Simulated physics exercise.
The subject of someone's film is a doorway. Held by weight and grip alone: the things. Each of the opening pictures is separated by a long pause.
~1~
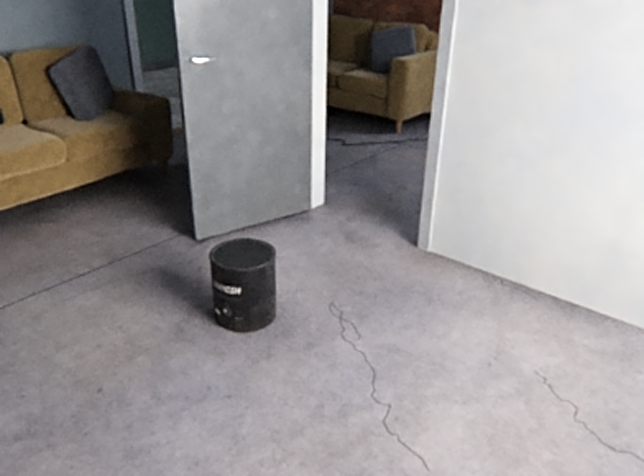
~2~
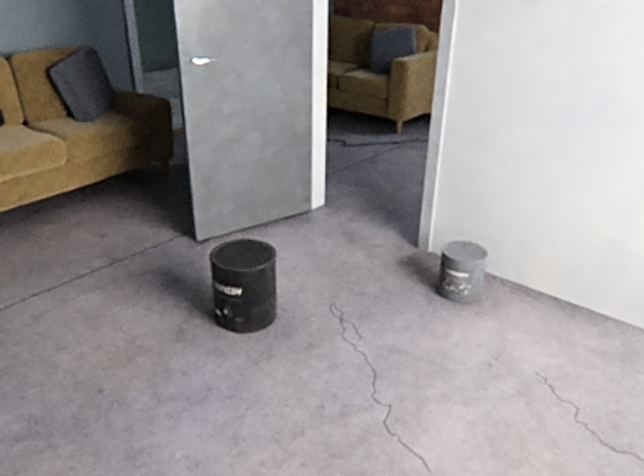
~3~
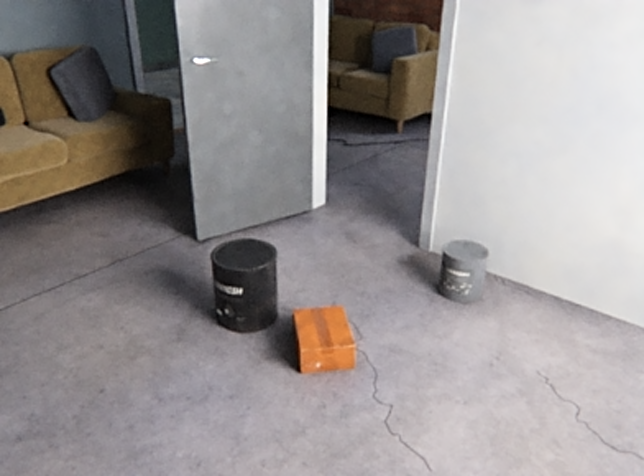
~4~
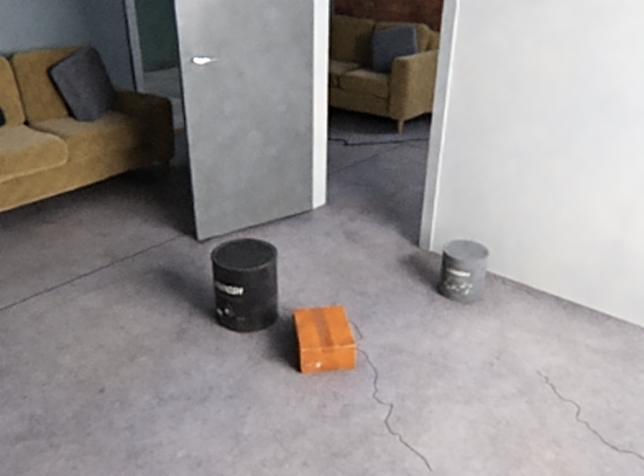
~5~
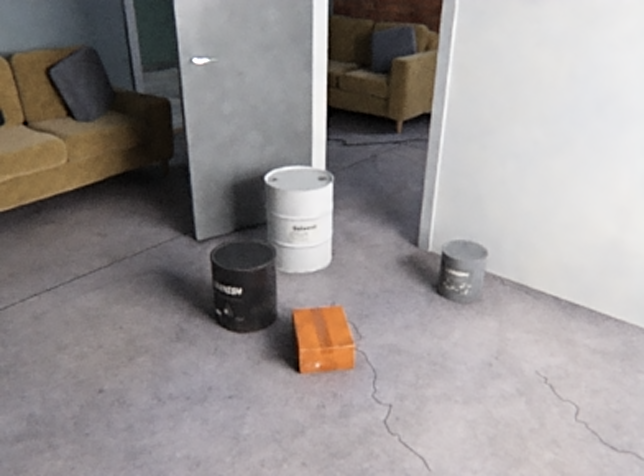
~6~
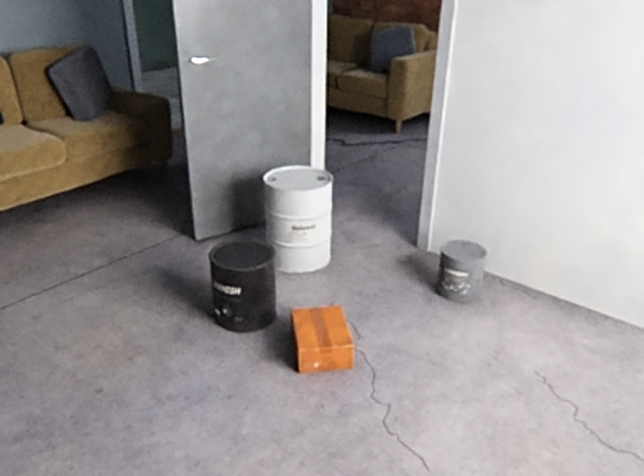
In a room with mustard sofas, a black pail sat by a wide-open door that stayed still; a grey pail appeared at right, then an orange parcel in front, then a white drum behind.
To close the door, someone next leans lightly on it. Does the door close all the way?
The door never meets its frame.
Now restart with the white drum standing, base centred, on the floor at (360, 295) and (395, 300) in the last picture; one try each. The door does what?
Well, the first time the door completes its swing, and the second time it completes its swing.
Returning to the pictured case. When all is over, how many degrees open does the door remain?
The answer is roughly 70°.
Then, 0.50 s after the last picture, open by 96°.
Then, 0.80 s after the last picture, open by 86°.
Then, 1.10 s after the last picture, open by 73°.
At rest, open by 72°; all 4 in place. Seen from the same camera at the end, white drum near (299, 219).
